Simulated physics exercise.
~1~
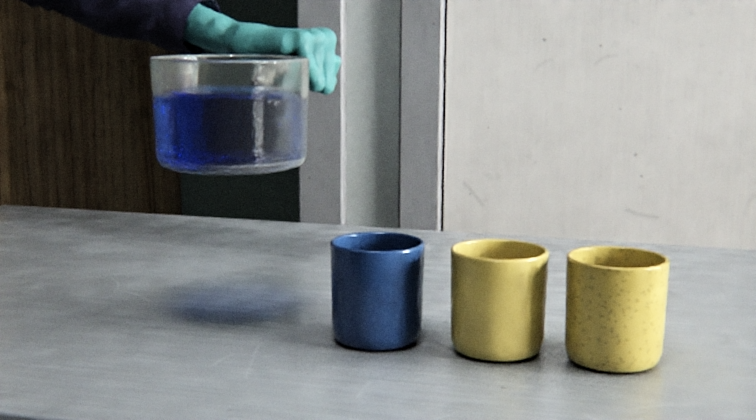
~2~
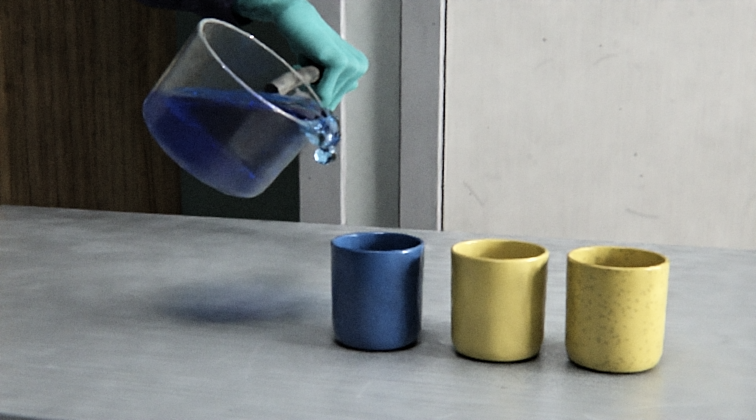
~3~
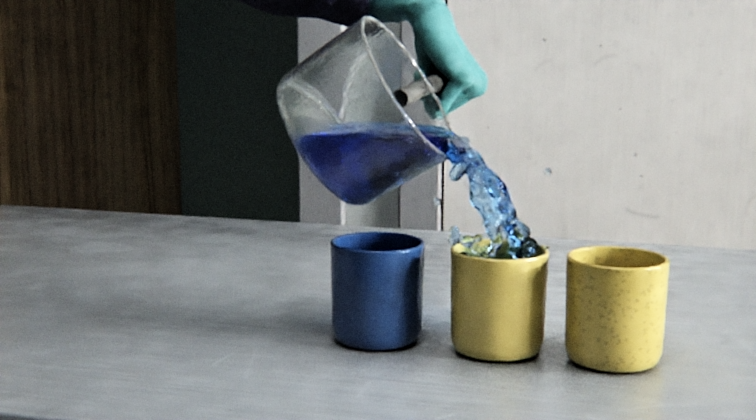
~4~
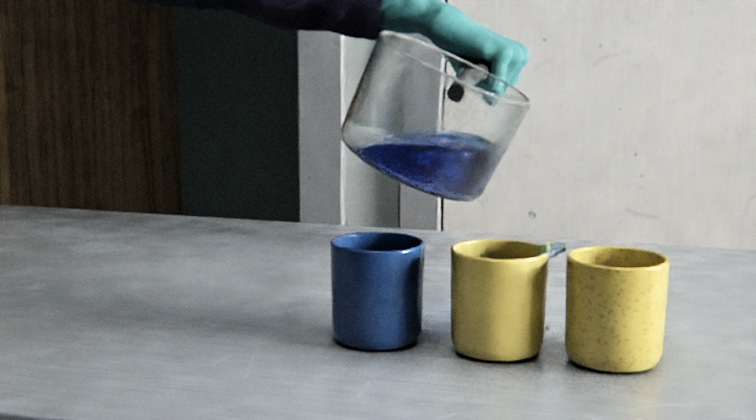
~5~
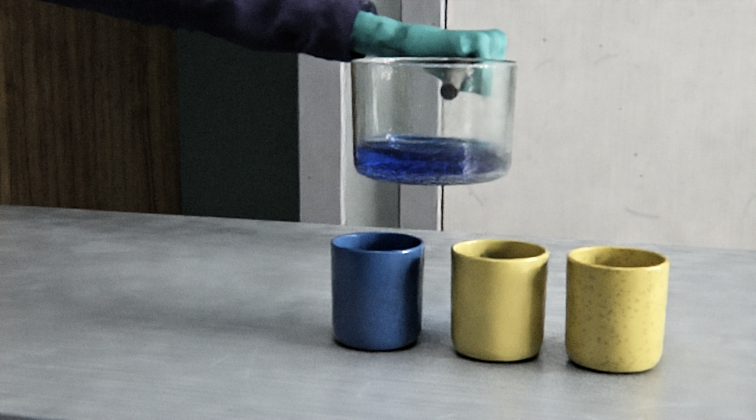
A gloved hand tilts a glass pan, pours blue liquid into the middle mug, then levels it.
